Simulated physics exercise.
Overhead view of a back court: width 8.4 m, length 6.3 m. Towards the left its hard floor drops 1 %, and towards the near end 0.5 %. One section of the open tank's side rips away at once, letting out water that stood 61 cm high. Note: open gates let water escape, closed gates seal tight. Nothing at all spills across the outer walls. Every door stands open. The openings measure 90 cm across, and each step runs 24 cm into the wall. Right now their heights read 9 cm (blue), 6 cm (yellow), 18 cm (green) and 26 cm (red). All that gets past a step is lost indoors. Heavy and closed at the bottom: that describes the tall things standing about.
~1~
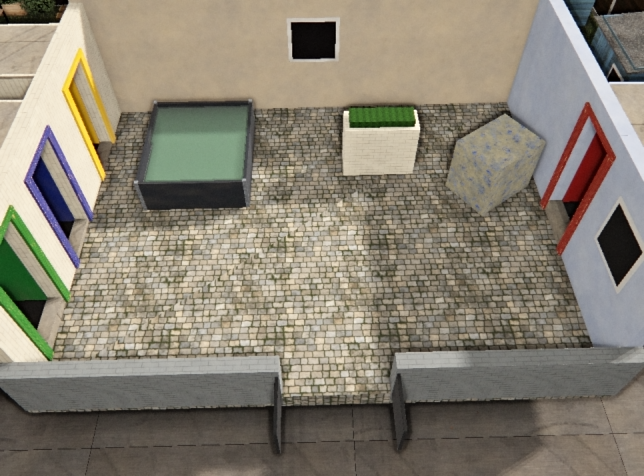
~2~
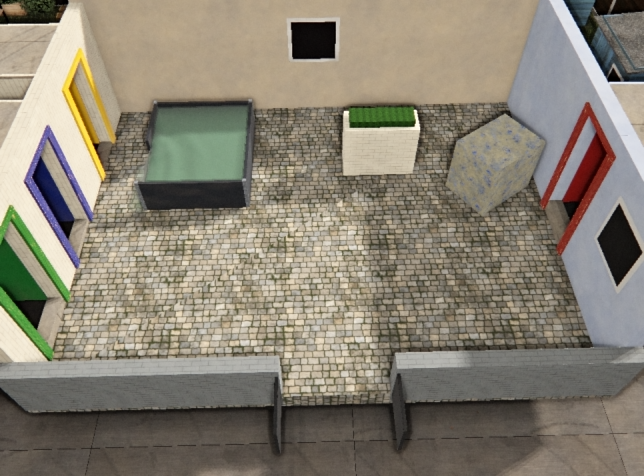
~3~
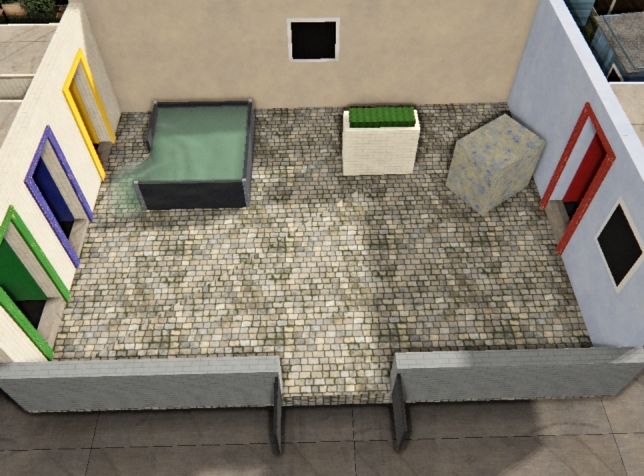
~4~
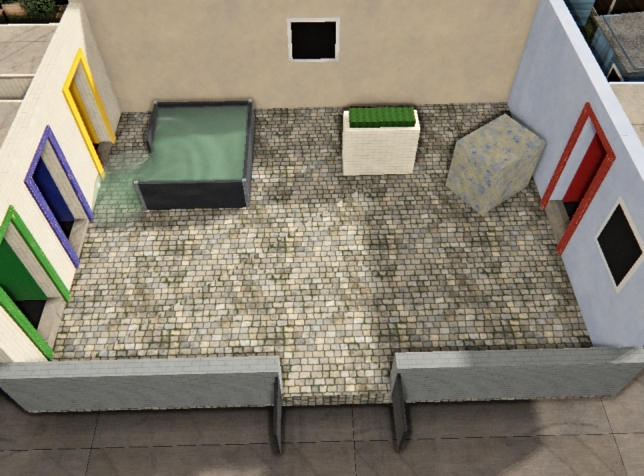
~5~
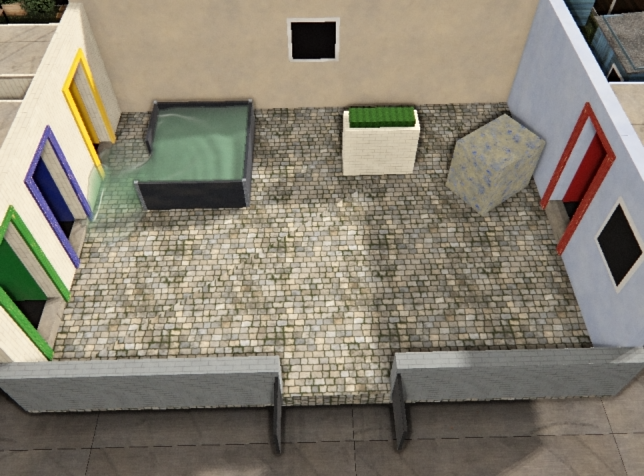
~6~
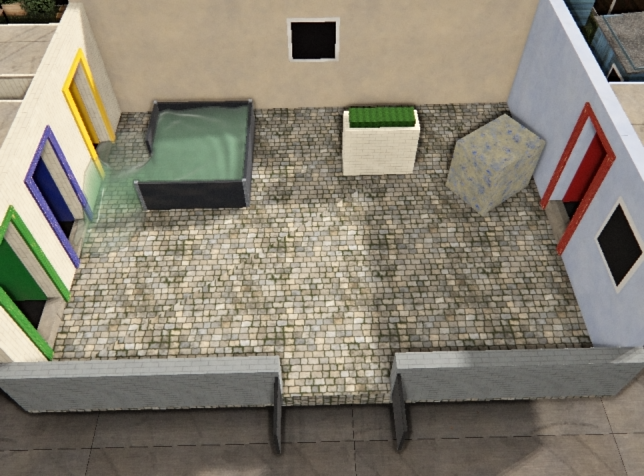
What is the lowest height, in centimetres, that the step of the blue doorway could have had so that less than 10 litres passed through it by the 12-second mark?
About 23 cm.
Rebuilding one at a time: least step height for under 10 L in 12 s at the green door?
Door green, min height approx. 10.5 cm.
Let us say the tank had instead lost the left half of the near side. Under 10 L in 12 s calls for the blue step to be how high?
Some 12.0 cm.
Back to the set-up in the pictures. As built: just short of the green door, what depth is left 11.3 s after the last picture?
Depth: Near 8.0 cm.
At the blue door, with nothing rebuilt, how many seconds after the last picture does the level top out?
1.0 s.
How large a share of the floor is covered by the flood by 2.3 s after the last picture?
Approximately 25 % of the floor.
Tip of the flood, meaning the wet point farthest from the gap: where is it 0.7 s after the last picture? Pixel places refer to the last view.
Lab note: Front tip approx. at (61, 324).
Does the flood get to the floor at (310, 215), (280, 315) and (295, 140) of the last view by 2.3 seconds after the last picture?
Status: Clear / clear / clear.
Then, 0.7 s after the last picture water covers 10 % of the floor, deepest (50 cm) near (109, 191); 21 cm at the blue door, 12 litres in over its 9 cm step.
Then, 2.3 s after the last picture water covers 25 % of the floor, deepest (30 cm) near (99, 192); 16 cm at the blue door, 77 litres in over its 9 cm step.
Then, 11.3 s after the last picture water covers 100 % of the floor, deepest (9 cm) near (42, 388); 5 cm at the blue door, 113 litres in over its 9 cm step.
At the blue door as built, the water peaked near 21 cm, 0.9 s after the last picture.
With a step of 18.5 cm, 24 litres would have come in within the 12 s; with 25 cm, 6 litres. So under 10 litres takes about 23 cm.
